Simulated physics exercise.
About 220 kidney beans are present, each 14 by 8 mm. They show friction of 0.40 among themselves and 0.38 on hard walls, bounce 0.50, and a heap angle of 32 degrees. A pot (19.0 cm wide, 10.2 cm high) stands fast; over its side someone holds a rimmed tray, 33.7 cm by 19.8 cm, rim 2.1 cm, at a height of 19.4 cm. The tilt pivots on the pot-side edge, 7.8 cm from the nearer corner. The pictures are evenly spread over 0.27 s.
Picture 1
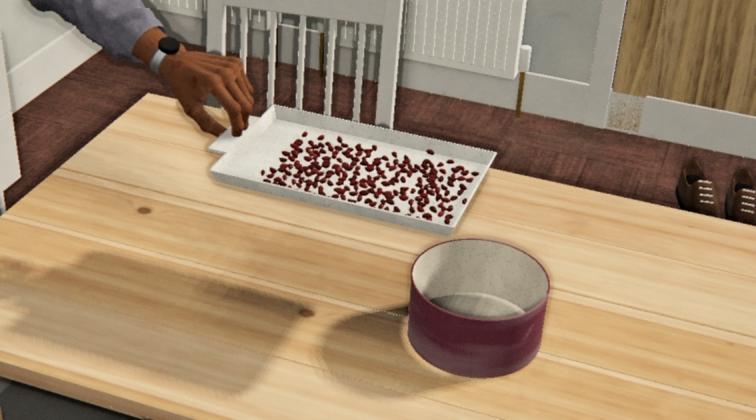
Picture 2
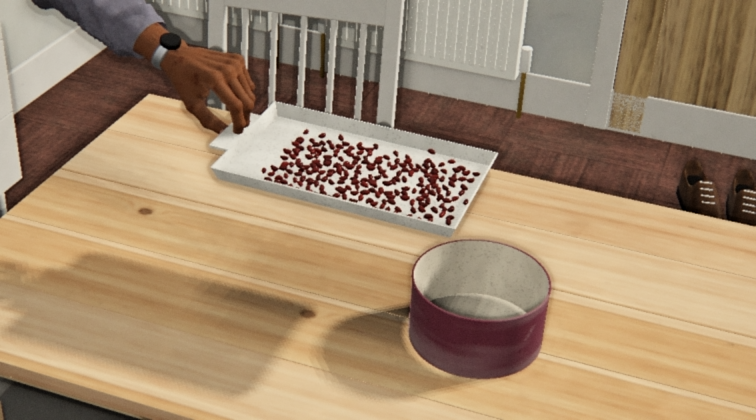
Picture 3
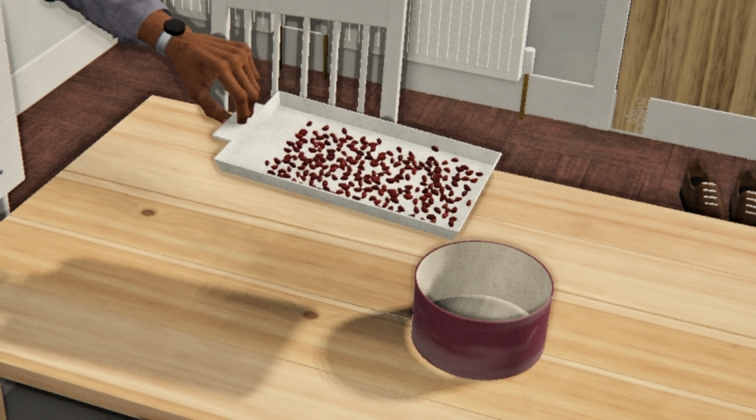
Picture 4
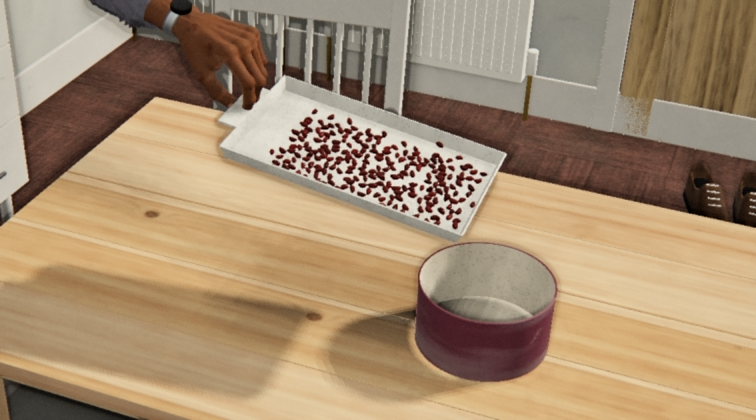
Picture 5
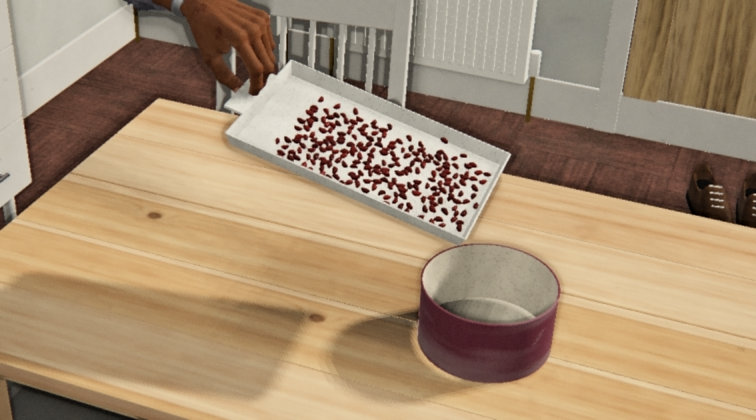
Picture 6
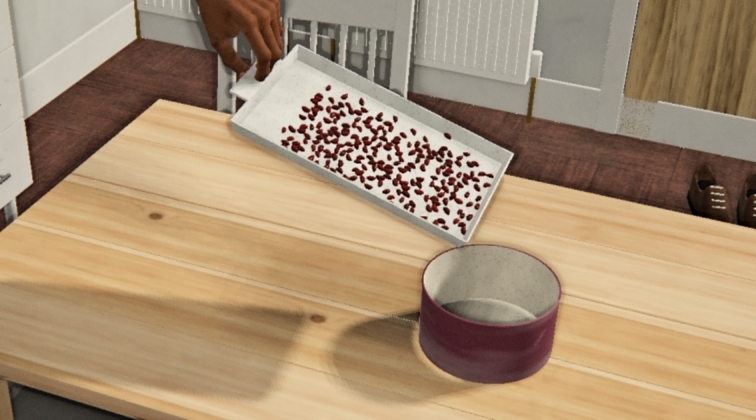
A hand lifts the left end of a white tray scattered with dark red beans.
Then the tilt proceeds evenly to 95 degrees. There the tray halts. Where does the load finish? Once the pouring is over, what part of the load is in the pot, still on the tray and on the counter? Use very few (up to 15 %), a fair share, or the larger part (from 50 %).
Pot: The larger part, tray: Very few, counter: Very few.
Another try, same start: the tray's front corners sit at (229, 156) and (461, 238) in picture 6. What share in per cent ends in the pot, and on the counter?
Split: Pot = 80, counter = 20.
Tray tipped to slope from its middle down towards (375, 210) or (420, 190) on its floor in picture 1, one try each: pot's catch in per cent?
That would be close to 65 per cent, then close to 75 per cent.
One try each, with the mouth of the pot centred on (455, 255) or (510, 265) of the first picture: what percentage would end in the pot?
Try one: ~ 40 %; try two: ~ 50 %.
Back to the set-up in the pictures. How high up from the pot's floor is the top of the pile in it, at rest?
Top level: Approx. 2.5 cm.
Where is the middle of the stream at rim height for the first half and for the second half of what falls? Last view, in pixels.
At roughly (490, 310) first, later on at (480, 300).
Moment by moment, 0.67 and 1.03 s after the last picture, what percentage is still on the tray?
Earlier moment 40, later moment 0.
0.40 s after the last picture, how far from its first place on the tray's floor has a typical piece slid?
Around 11 centimetres.
Then, 0.40 s after the last picture, tilt 55 degrees; the tray holds 100 %, the pot 0 %.
Then, 0.67 s after the last picture, tilt 80 degrees; the tray holds 40 %, the pot 45 %.
Then, 1.03 s after the last picture, tilt 95 degrees; the tray holds 0 %, the pot 95 %.
In the end, pot 95 %, tray 0 %, counter 5 %.
